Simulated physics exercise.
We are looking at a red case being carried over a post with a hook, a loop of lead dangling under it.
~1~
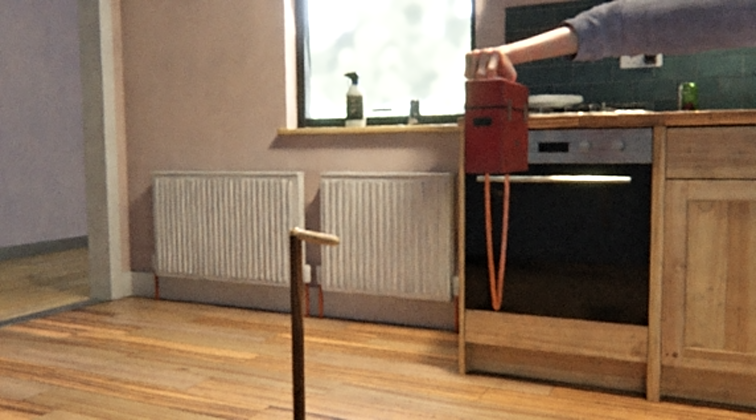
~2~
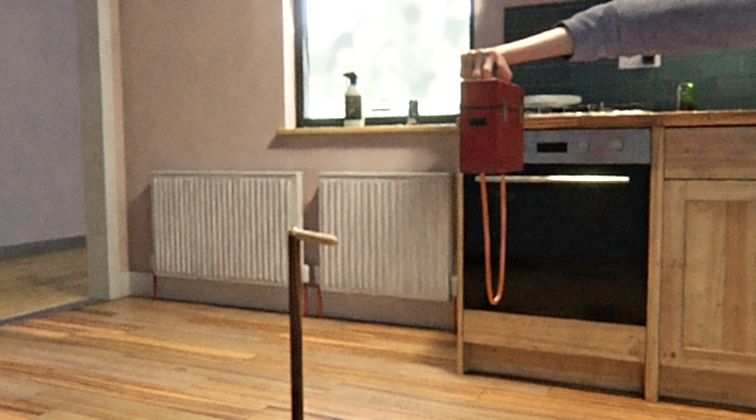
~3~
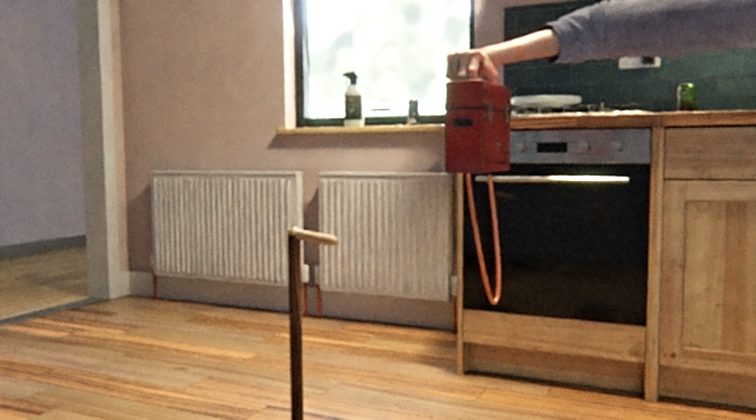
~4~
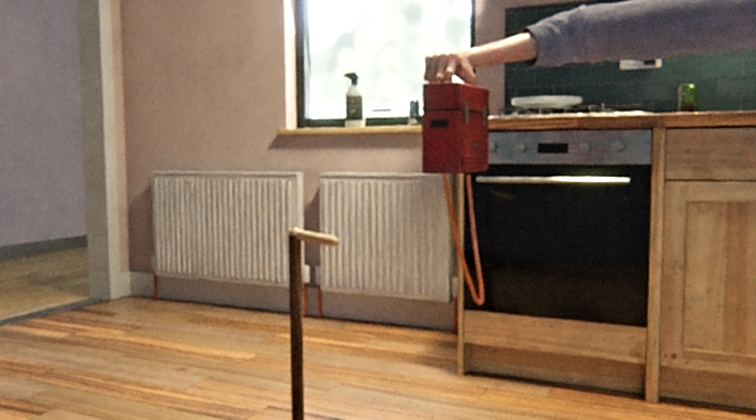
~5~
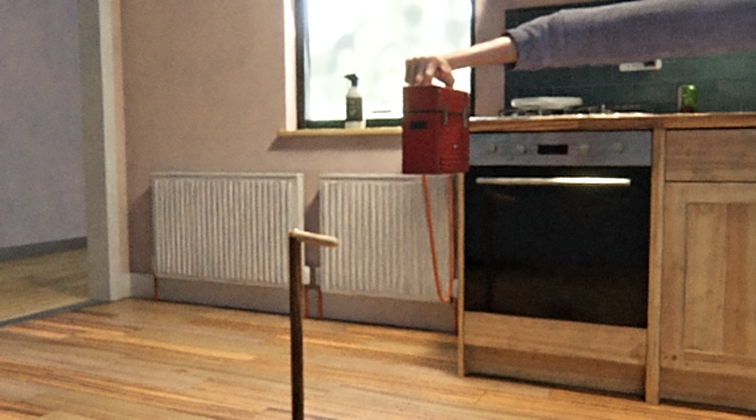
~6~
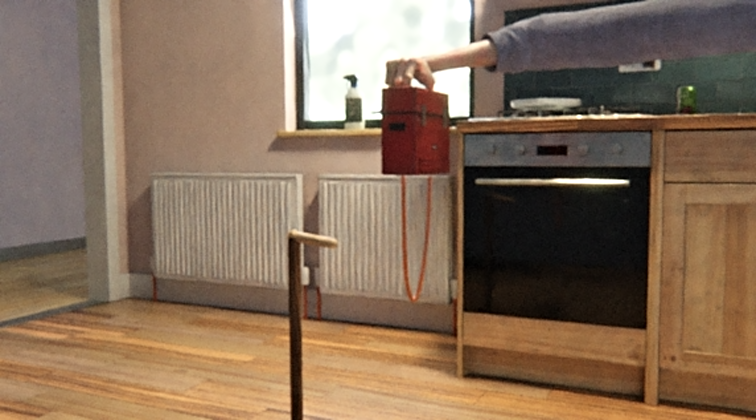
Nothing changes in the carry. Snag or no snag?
The red case snags on the hook.
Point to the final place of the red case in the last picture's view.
Near (220, 136).
Then, 0.80 s past the final frame, case nearing the post near (327, 134).
Then, 1.52 s past the final frame, case past the post near (254, 136).
When it is over, case past the post near (220, 136); loop tight round the post, hand stopped. The red case gets caught.
